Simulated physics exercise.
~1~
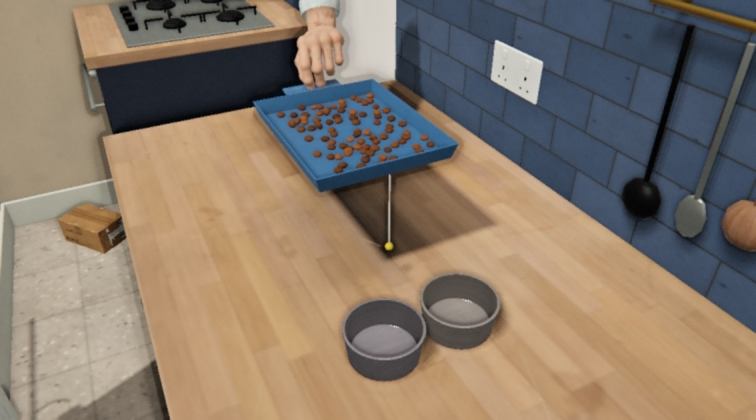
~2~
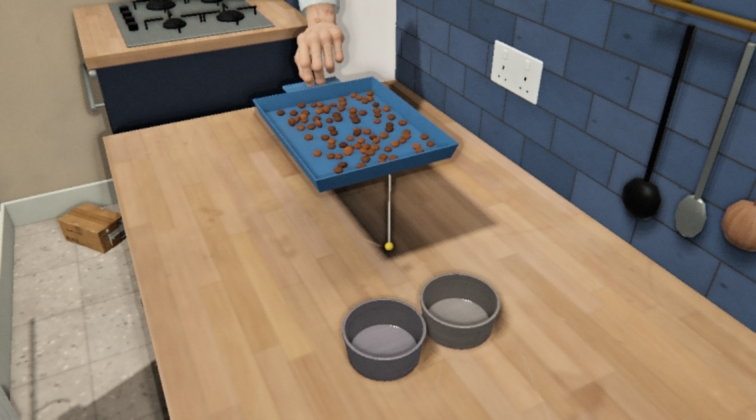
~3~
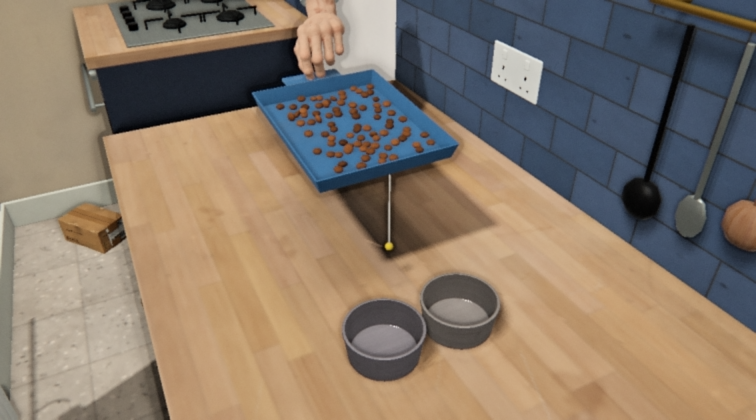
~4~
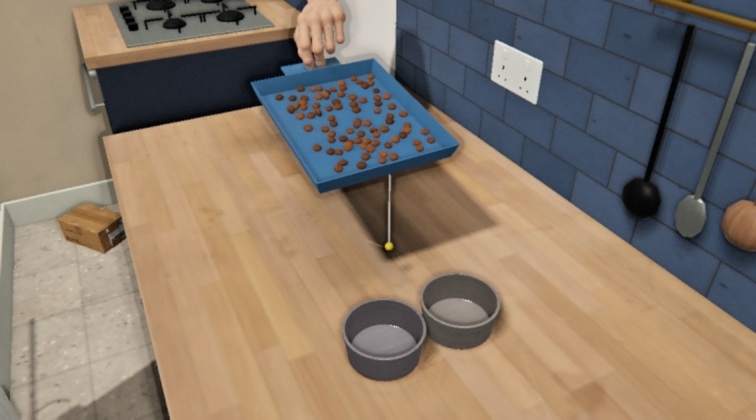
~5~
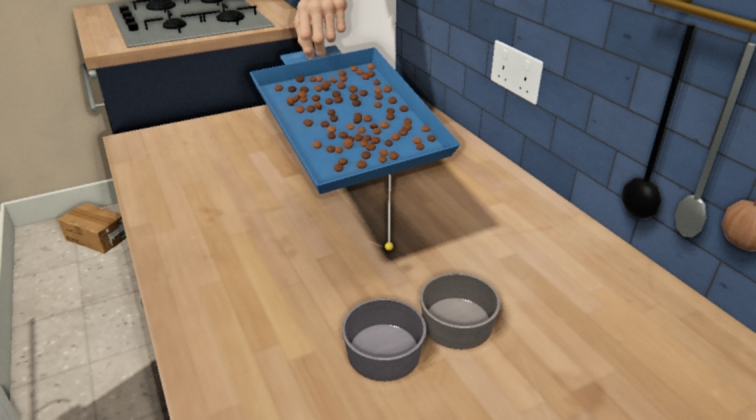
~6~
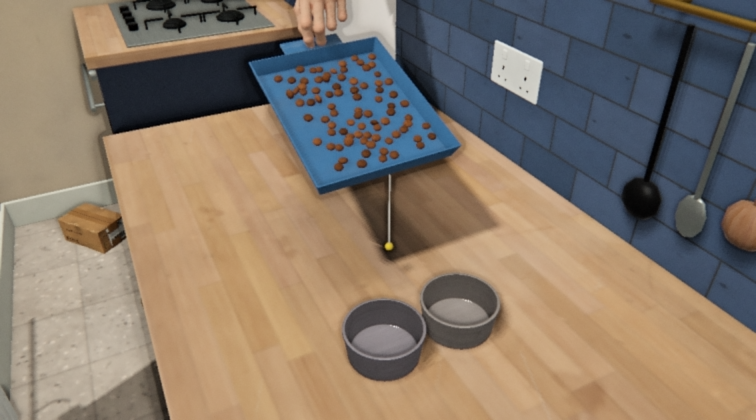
On a wooden counter, a hand slowly tilts a blue tray of kibble toward two dishes.
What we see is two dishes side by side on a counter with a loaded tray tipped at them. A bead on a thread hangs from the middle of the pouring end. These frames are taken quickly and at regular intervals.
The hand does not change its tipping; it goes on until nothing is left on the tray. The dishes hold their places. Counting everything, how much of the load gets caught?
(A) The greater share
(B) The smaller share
The smaller share (B).
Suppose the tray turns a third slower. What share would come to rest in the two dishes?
That comes to about 10 in every hundred.
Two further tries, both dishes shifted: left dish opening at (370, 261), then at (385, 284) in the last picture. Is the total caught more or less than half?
One: Under half. Two: The larger part.
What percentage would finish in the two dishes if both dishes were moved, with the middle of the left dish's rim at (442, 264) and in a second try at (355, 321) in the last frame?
I'd expect some 30 percent, and then some 30 percent.
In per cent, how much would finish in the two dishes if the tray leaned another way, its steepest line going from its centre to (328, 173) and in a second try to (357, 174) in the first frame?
Case one 0 %; case two 0 %.
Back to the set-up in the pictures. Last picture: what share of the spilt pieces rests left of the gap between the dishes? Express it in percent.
I make it about 90 percent or so.
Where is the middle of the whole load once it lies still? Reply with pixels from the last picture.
Around (372, 304).
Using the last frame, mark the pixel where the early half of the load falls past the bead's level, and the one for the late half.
First half (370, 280); second half (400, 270).
Just after the last frame, tray tipped steeply; almost all on the tray; just a few in the air.
A moment on, tray tipped past a quarter turn; roughly a third on the tray; roughly a quarter outside both; roughly a third in the air.
Further on, tray tipped past a quarter turn; every one outside both.
When it is over, tray tipped past a quarter turn; not one in the left dish; not one in the right dish; every one outside both.
